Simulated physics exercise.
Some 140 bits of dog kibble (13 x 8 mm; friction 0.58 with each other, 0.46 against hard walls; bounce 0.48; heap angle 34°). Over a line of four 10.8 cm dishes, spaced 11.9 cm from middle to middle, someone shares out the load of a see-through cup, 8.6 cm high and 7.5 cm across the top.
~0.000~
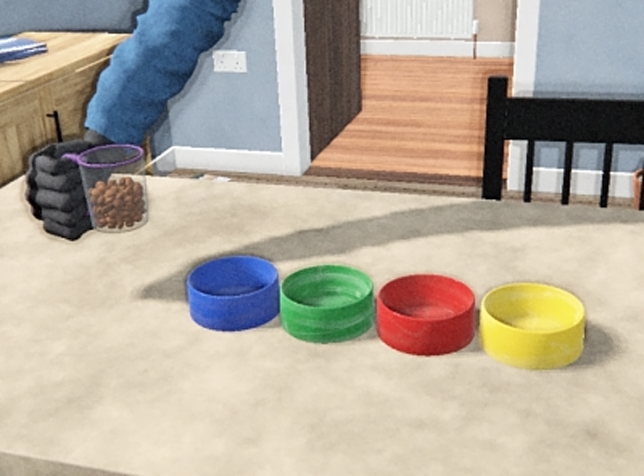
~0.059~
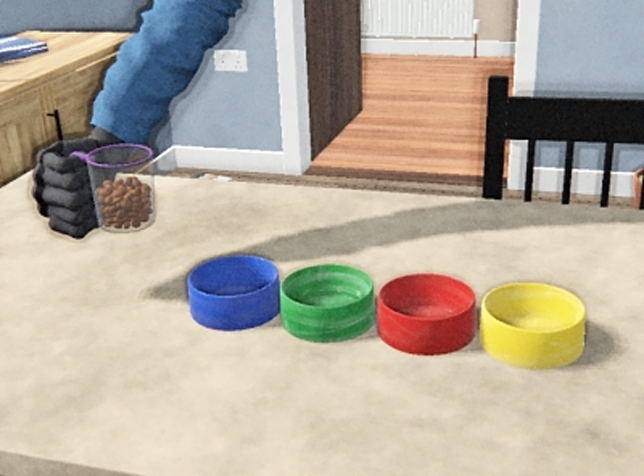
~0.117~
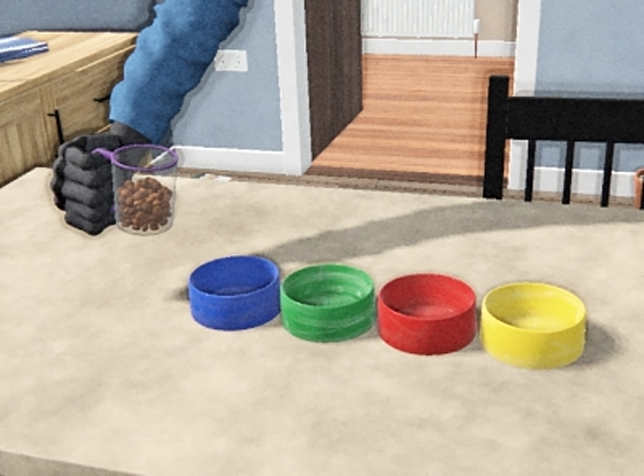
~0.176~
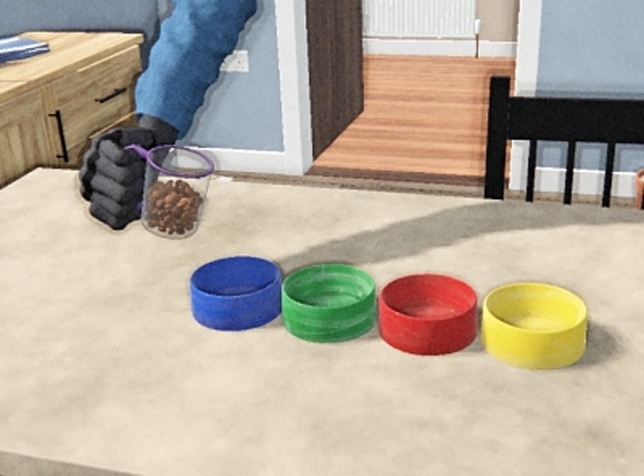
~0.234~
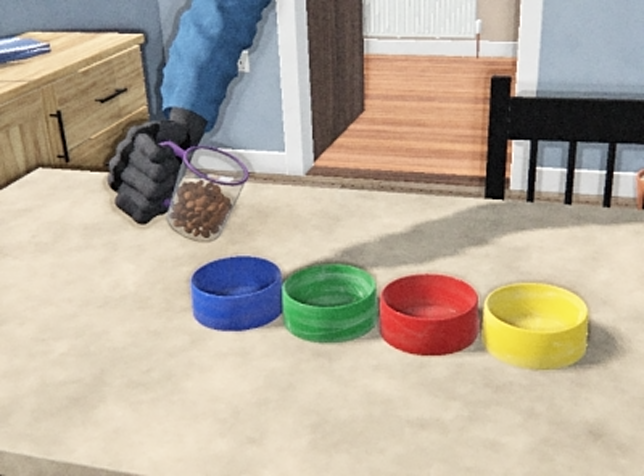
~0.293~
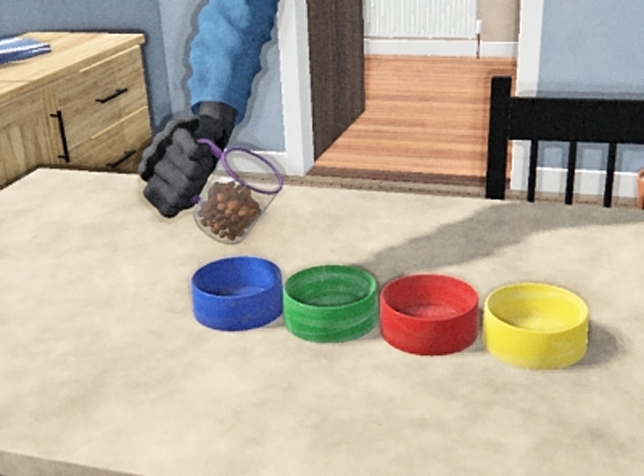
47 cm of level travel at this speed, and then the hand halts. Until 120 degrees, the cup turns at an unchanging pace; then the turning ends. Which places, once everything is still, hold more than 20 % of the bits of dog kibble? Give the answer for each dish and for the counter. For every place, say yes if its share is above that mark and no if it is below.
Red: No, blue: No, green: No, yellow: Yes, counter: Yes.
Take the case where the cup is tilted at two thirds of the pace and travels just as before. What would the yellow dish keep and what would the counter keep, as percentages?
Result: Yellow dish 90, counter 10.
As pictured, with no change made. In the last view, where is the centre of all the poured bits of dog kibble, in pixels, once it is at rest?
(562, 338).
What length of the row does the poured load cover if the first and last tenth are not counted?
Some 19 centimetres.
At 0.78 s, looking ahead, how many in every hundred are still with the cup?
Reading: Approx. 90 %.
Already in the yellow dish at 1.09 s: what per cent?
Roughly 65 in a hundred.
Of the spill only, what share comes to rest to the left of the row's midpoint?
Estimated share comes to about 0 per cent.
After 0.58 s, tilt 76 degrees; cup holds 100 %.
After 0.78 s, tilt 106 degrees; cup holds 90 %.
After 1.09 s, tilt 120 degrees; cup holds 0 %, yellow 65 %.
By 1.7 s all is still; red 0 %, blue 0 %, green 0 %, yellow 65 %, counter 35 %.
